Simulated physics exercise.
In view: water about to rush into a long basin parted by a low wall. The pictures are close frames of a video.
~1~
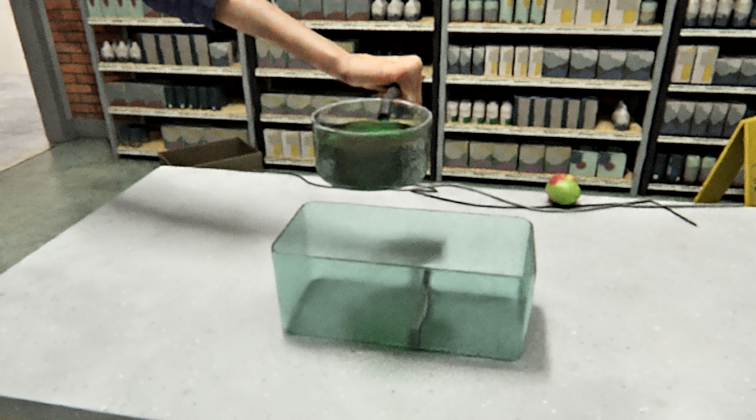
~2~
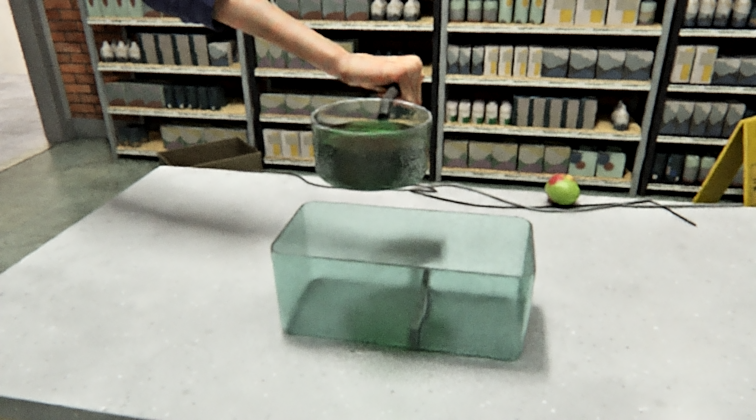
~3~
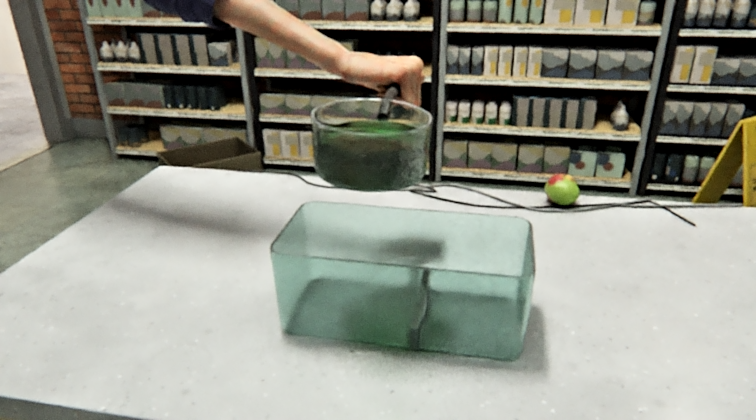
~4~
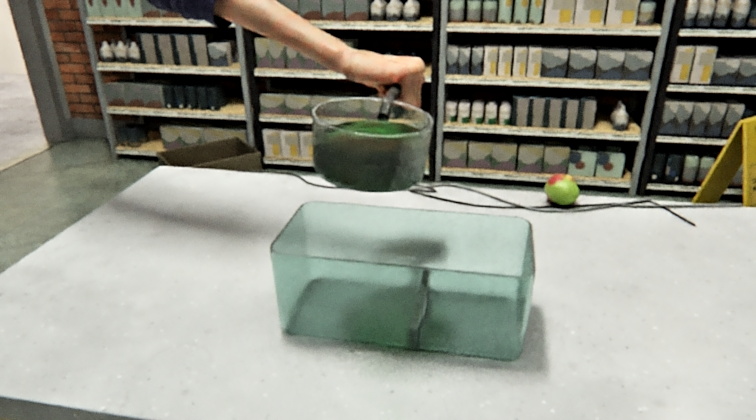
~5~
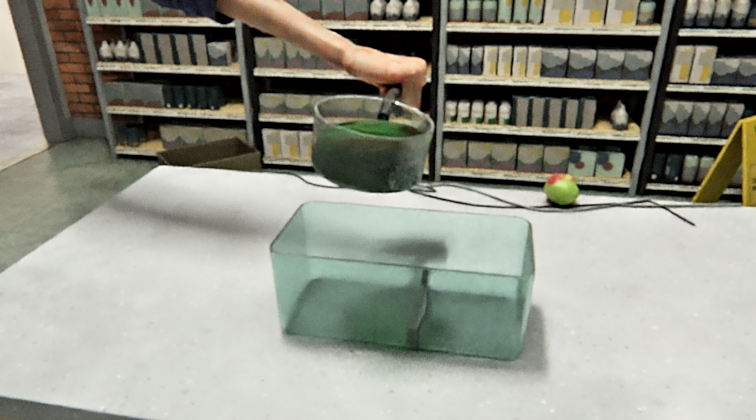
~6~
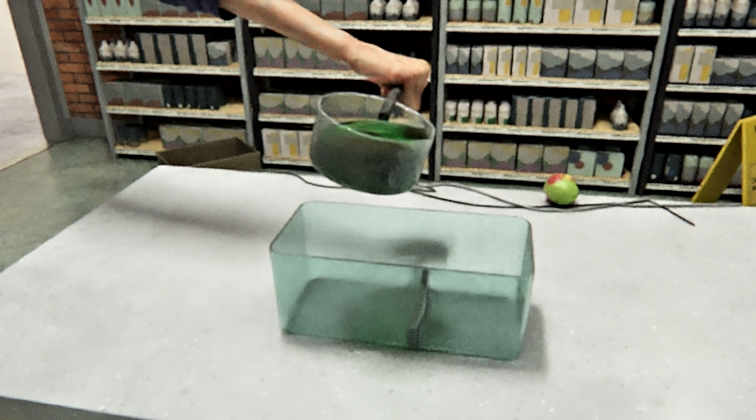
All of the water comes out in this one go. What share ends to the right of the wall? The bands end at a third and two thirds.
It comes to above two thirds.
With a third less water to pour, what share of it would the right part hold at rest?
About 85 per cent.
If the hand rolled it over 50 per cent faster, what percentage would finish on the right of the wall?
Near 75 %.
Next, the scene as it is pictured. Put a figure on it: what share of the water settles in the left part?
Near 15 %.
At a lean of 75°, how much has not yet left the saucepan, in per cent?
Close to 50 per cent.
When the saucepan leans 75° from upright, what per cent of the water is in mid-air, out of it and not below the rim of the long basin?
Some 35 per cent.
A moment on, the saucepan is tipped on its side and 51 per cent is still to pour, 0 is left of the wall and 15 right of it.
Next, the saucepan is tipped right over and 7 per cent is still to pour, 10 is left of the wall and 76 right of it.
Then the saucepan is tipped right over and 0 per cent is still to pour, 13 is left of the wall and 86 right of it.
Later the saucepan is tipped right over and 0 per cent is still to pour, 15 is left of the wall and 85 right of it.
At rest 15 per cent lies left of the wall, 85 right of it and 1 outside.
